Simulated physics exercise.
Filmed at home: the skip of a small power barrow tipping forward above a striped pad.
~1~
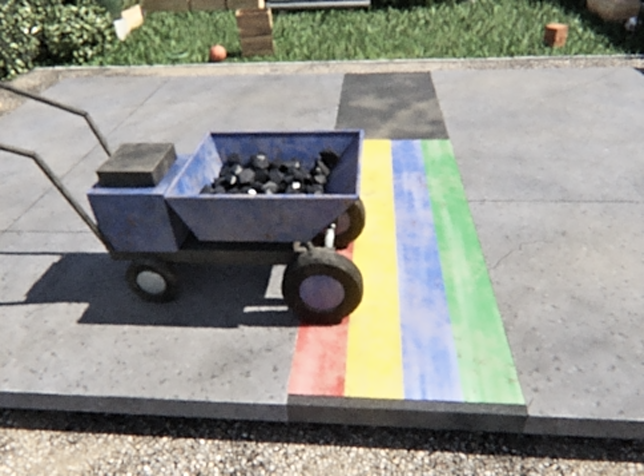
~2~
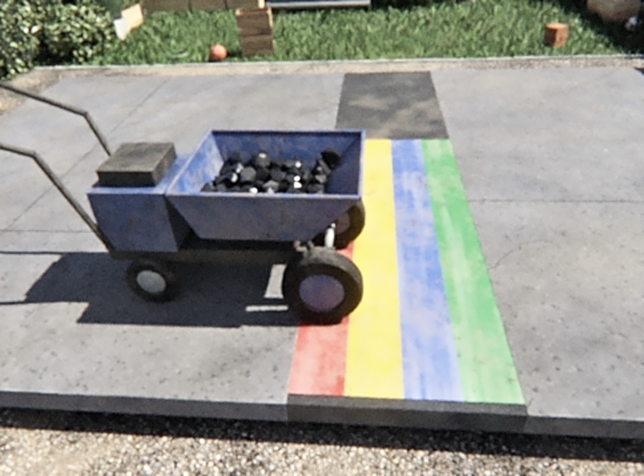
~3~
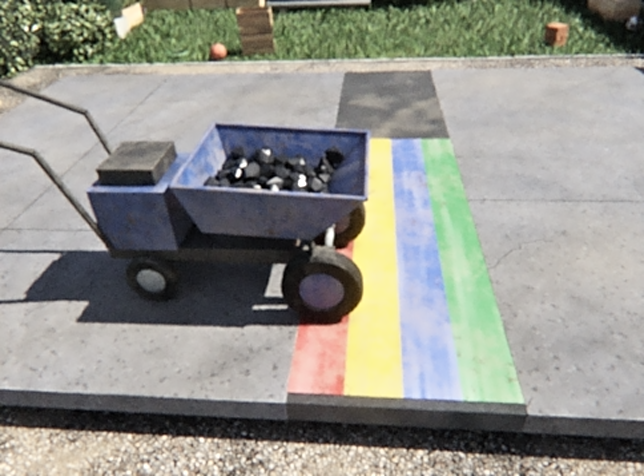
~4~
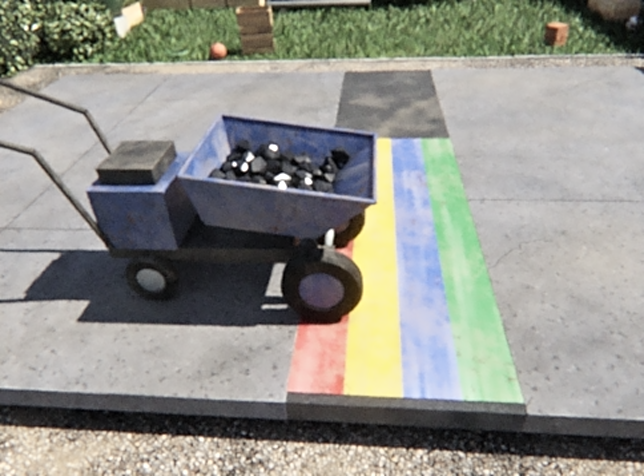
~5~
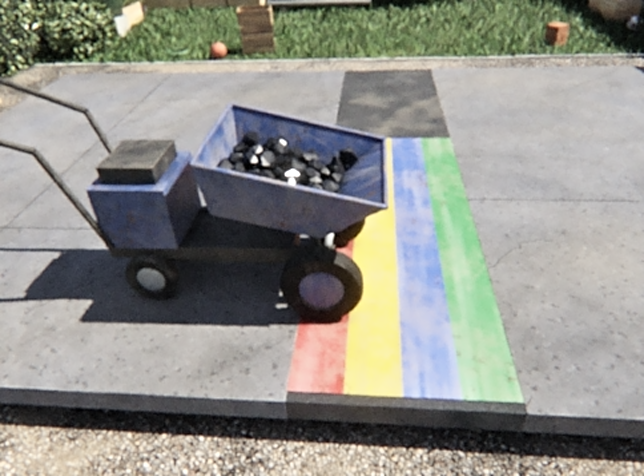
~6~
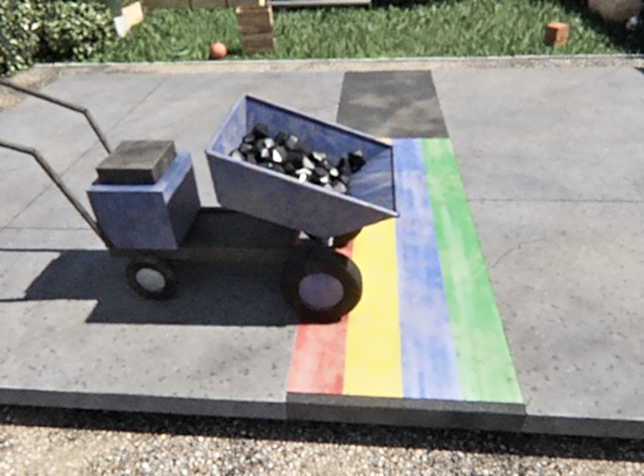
On a paved patio, a blue skip of black lumps tilts forward beside painted coloured stripes.
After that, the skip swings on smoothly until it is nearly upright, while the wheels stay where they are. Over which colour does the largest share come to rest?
The largest share rests over green.
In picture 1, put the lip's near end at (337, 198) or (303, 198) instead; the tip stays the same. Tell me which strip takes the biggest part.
The green strip for the first spot, that blue strip for the second.
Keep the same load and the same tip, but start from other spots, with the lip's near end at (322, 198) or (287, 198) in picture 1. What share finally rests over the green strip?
It works out to 30 per cent in the first case and 20 per cent in the second.
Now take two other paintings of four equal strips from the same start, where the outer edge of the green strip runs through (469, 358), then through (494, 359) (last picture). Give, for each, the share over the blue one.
I'd put it at some 0 % for the first and some 0 % for the second.
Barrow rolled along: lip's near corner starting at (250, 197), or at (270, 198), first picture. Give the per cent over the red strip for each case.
In order: 10 % and 0 %.
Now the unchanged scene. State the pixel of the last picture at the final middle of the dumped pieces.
Centre at rest: Close to (469, 276).
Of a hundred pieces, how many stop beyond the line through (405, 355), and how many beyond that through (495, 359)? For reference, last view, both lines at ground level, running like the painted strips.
About 80 % and 30 %.
Just after the last frame, skip tipped steeply; every one in the skip.
A moment on, skip tipped right over; roughly half in the skip; about a tenth over the blue strip; roughly a third over the green strip; about a tenth off the paint.
Further on, skip tipped right over; roughly a quarter in the skip; about a tenth over the blue strip; roughly half over the green strip; roughly a quarter off the paint.
When it is over, skip tipped right over; roughly a quarter in the skip; not one over the red strip; not one over the yellow strip; about a tenth over the blue strip; roughly half over the green strip; roughly a quarter off the paint.
